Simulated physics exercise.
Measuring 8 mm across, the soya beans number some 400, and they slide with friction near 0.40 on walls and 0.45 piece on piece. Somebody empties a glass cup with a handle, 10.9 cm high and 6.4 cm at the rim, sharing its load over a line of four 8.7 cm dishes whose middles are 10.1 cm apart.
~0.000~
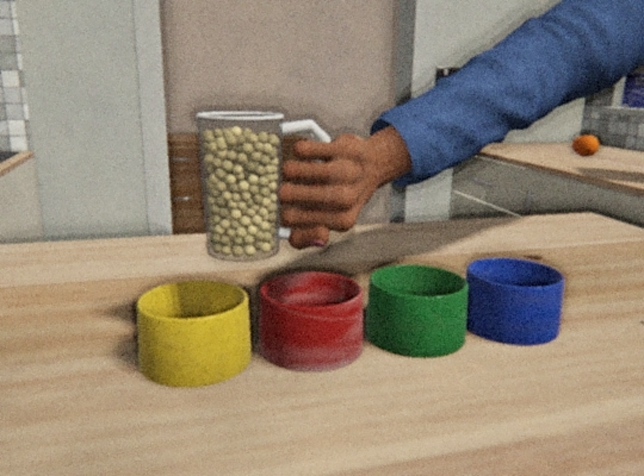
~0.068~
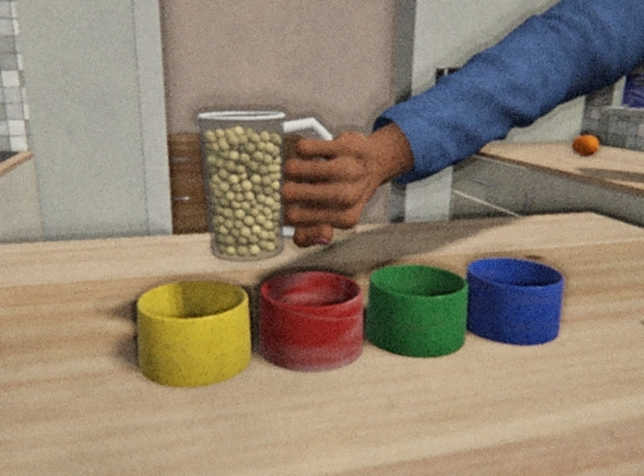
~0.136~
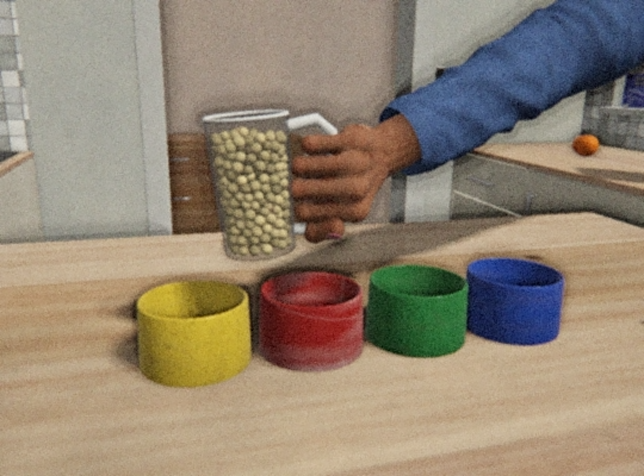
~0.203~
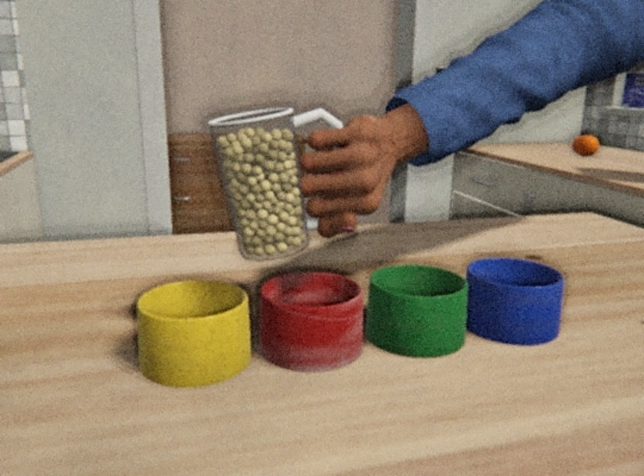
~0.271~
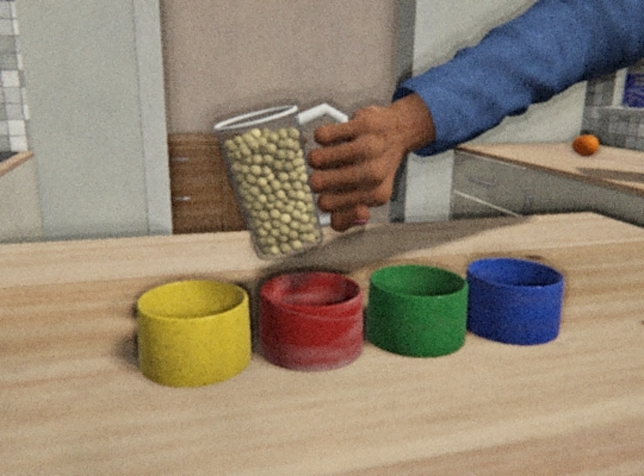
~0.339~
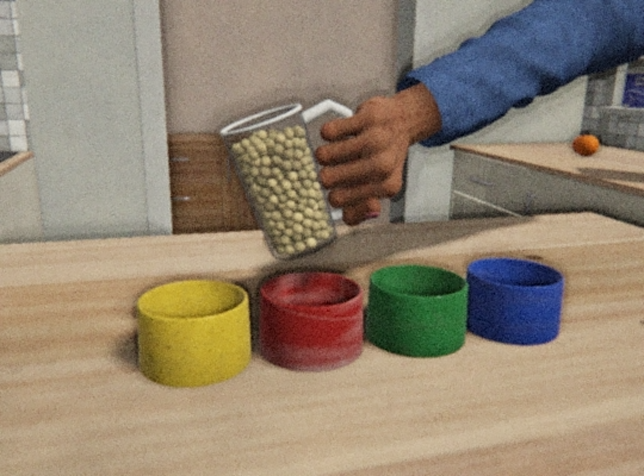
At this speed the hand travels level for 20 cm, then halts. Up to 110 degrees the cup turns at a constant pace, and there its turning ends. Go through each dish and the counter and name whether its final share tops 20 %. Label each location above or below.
Labels - red: Below, blue: Below, green: Above, yellow: Below, counter: Above.
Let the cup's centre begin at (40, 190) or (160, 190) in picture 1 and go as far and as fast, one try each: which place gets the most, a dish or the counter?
The winner: Yellow; red.
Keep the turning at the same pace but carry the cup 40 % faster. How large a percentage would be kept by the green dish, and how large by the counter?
Shares - green 60, counter 30.
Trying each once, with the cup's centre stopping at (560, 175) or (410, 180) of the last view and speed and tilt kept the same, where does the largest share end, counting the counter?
The biggest share goes to green first, then to red.
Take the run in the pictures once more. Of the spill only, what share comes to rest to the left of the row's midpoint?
About 50 percent.
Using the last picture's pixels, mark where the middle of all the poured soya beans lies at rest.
Centre at rest: Approx. (397, 327) px.
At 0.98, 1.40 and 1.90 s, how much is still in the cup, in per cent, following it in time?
100, 100, 50.
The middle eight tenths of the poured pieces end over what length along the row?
12 cm, roughly.
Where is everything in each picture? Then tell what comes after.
The first picture shows cup at (242, 185), tilt 0 degrees, lip at (198, 116), moved 0.0 cm; middle of the pieces at (242, 187); yellow dish at (193, 299); red dish at (312, 289); green dish at (418, 281); blue dish at (514, 272).
The second picture shows cup at (245, 185), tilt 1 degrees, lip at (200, 117), moved 0.2 cm; middle of the pieces at (245, 187).
The third picture shows cup at (253, 185), tilt 5 degrees, lip at (204, 120), moved 0.9 cm; middle of the pieces at (254, 186).
The fourth picture shows cup at (263, 185), tilt 10 degrees, lip at (210, 125), moved 1.7 cm; middle of the pieces at (264, 186).
The fifth picture shows cup at (273, 184), tilt 14 degrees, lip at (216, 129), moved 2.6 cm; middle of the pieces at (274, 186).
The sixth picture shows cup at (283, 184), tilt 19 degrees, lip at (223, 134), moved 3.4 cm; middle of the pieces at (284, 185); yellow dish at (193, 299); red dish at (312, 289); green dish at (418, 281); blue dish at (514, 272). Its pace works out near 70 degrees a second; the hand travels 12 cm a second.
After 0.98 s, tilt 63 degrees; cup holds 100 %.
After 1.40 s, tilt 92 degrees; cup holds 100 %.
After 1.90 s, tilt 110 degrees; cup holds 50 %, red 5 %, green 30 %.
At rest (3.3 s), red 10 %, blue 0 %, green 60 %, yellow 0 %, counter 30 %.
